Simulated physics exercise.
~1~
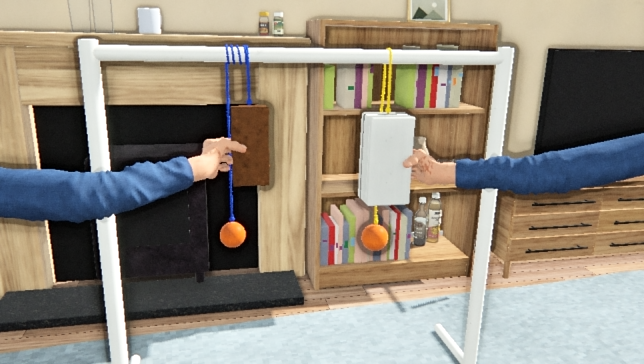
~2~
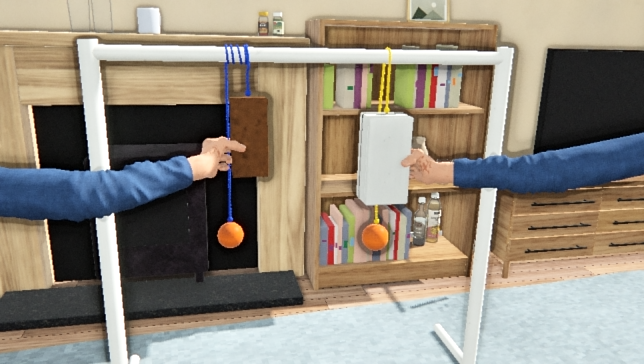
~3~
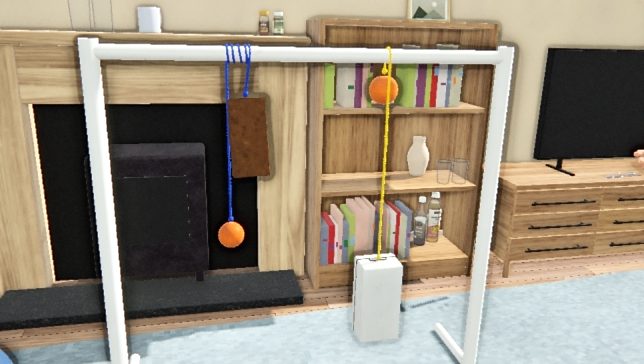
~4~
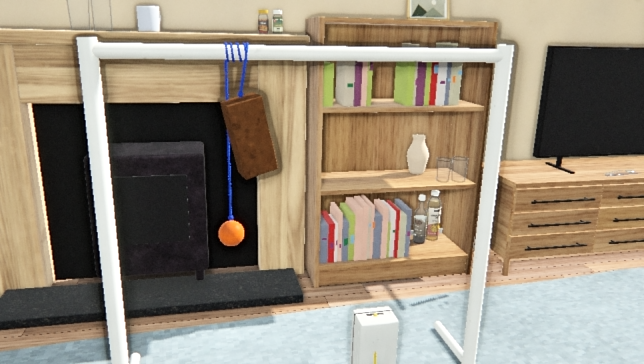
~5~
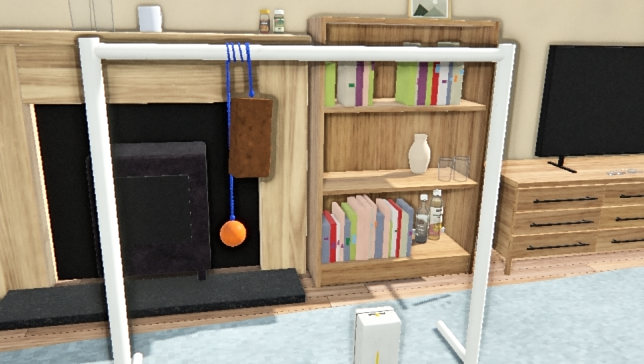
Two hands releasing a brown block and a white case hung over a rail, the block staying up, the case dropping to the floor.
